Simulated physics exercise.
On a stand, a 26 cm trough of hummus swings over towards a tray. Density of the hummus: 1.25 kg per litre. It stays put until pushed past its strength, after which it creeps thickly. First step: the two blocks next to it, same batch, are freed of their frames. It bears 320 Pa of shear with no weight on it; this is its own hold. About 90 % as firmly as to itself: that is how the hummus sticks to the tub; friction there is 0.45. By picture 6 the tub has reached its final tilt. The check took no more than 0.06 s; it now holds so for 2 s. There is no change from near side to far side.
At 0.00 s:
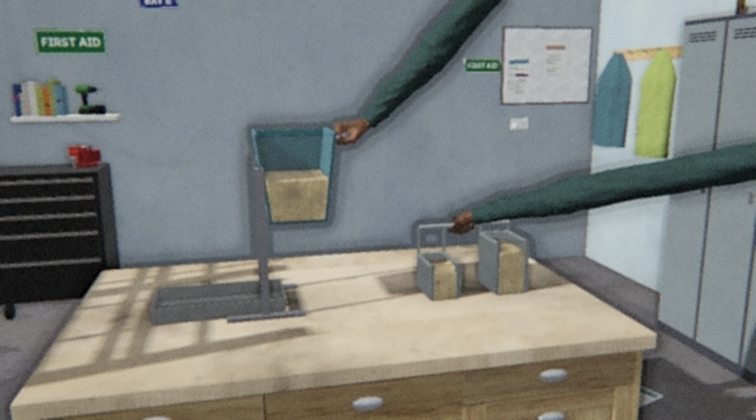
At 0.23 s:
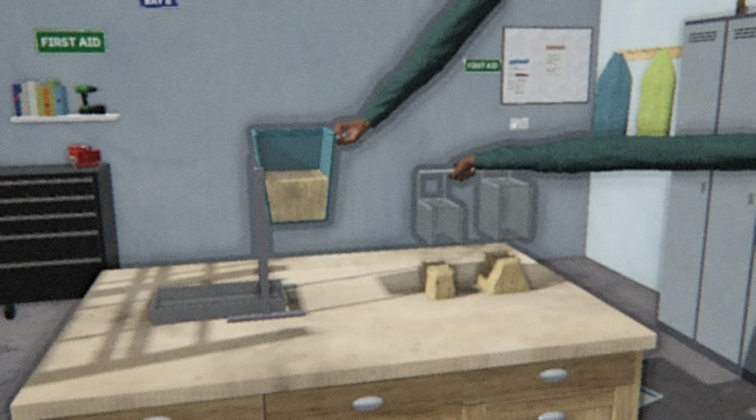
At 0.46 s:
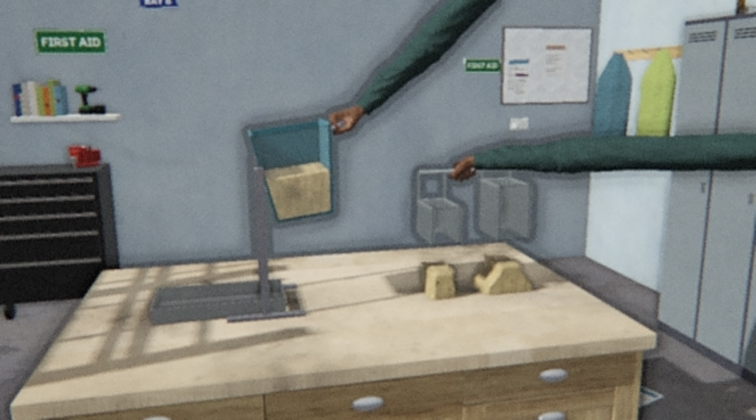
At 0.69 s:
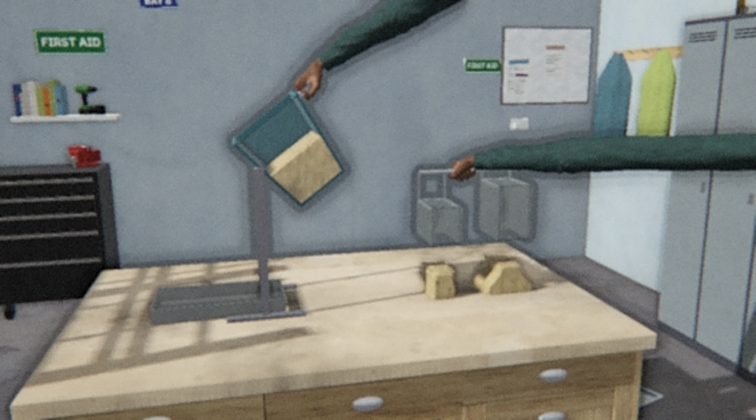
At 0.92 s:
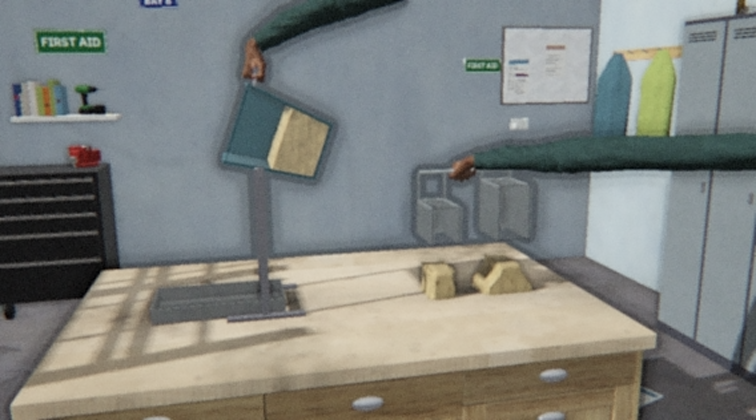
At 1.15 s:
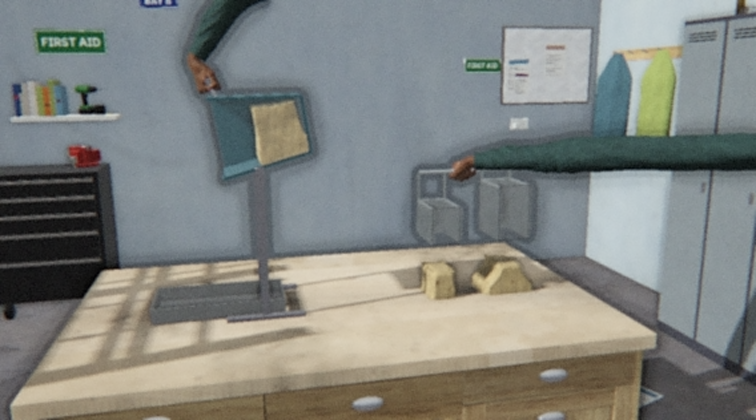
In a workshop, a hand lifted two open molds off small tan blocks on a table, which slumped a little, while another hand swung a tub of hummus over leftward onto its side.
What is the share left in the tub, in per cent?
About 53 %.
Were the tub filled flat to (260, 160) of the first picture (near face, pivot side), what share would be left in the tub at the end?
I'd put it close to 30 in a hundred.
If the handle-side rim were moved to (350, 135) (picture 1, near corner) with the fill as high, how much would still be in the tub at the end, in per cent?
Remaining in tub at end: Approx. 40 %.
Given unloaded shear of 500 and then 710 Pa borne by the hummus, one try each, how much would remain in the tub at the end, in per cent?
Result: 95 % for the first case, 100 % for the second.
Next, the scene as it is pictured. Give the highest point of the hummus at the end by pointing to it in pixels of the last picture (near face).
Highest point: Approx. (274, 143).
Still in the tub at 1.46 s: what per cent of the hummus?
Around 75 per cent.
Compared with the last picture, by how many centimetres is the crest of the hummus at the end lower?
12 cm.
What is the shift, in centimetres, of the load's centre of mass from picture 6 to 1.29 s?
I'd estimate roughly 6 centimetres.
By 1.29 s, the tub is at 98 degrees and holds 100 %.
By 1.46 s, the tub is at 98 degrees and holds 73 %.
By 1.63 s, the tub is at 98 degrees and holds 56 %.
By 1.80 s, the tub is at 98 degrees and holds 53 %.
By 3.15 s, at the end, the tub is at 98 degrees and holds 53 %.
